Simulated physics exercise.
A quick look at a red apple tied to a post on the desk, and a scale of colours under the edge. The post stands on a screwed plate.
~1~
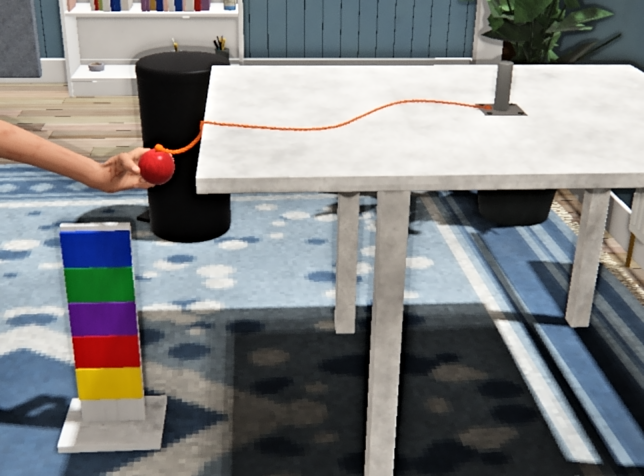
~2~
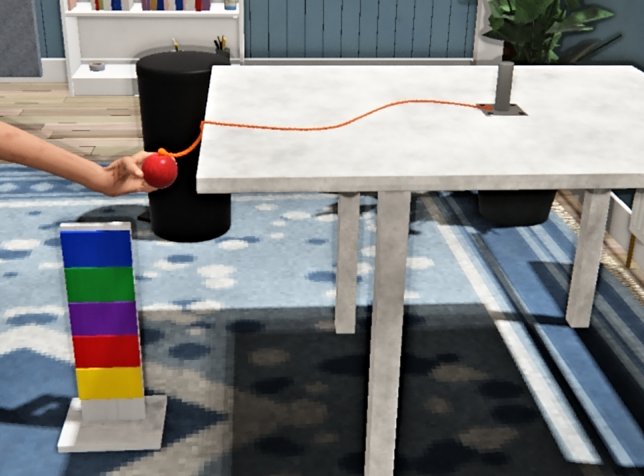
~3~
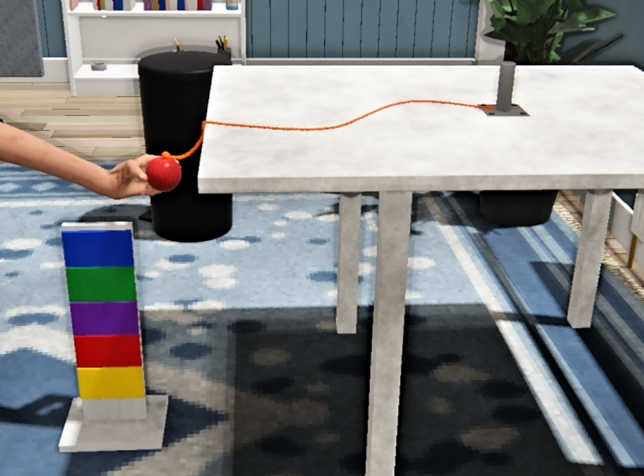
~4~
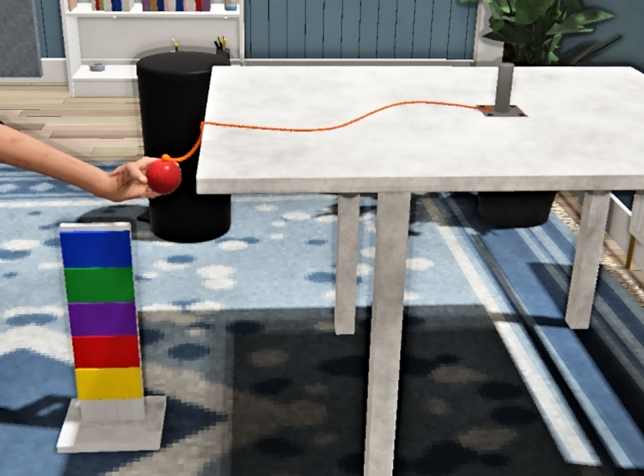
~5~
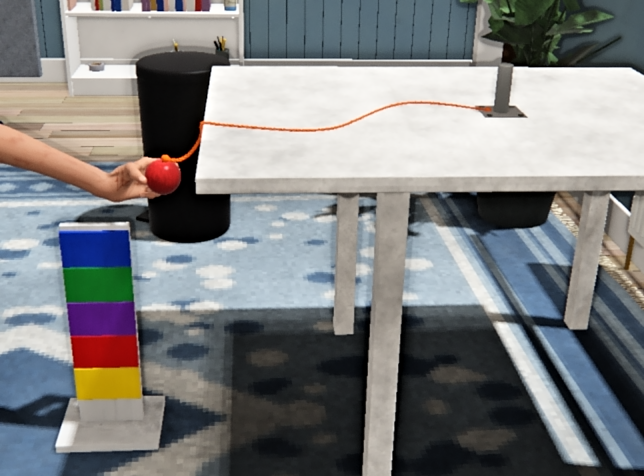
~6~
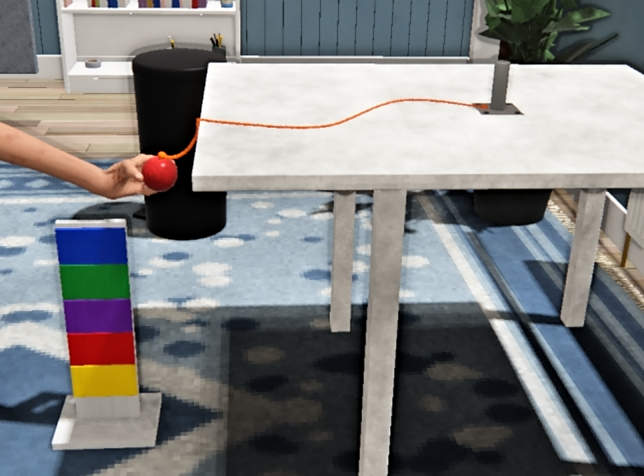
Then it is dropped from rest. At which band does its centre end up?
Its centre hangs level with the blue band.
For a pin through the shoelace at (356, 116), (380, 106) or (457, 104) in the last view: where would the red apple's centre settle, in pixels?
In that order: (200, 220), (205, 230) and (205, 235).
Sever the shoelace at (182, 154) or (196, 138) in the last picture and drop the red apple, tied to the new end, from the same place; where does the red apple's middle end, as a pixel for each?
Try by try, around (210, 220) and (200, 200).
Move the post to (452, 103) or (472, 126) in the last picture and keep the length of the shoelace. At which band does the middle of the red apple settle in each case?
Taking them in turn: Green; green.
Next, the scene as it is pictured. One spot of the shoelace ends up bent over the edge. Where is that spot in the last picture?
That spot is around (245, 124).
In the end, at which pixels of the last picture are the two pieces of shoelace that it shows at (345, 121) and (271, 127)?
They go to (303, 113) and to (222, 115).
Soon after, apple near (174, 237); level with blue.
Then, apple near (231, 233); level with blue.
Further on, apple near (197, 240); level with blue.
At rest, apple near (205, 240); level with blue. Its middle rests at the blue band.
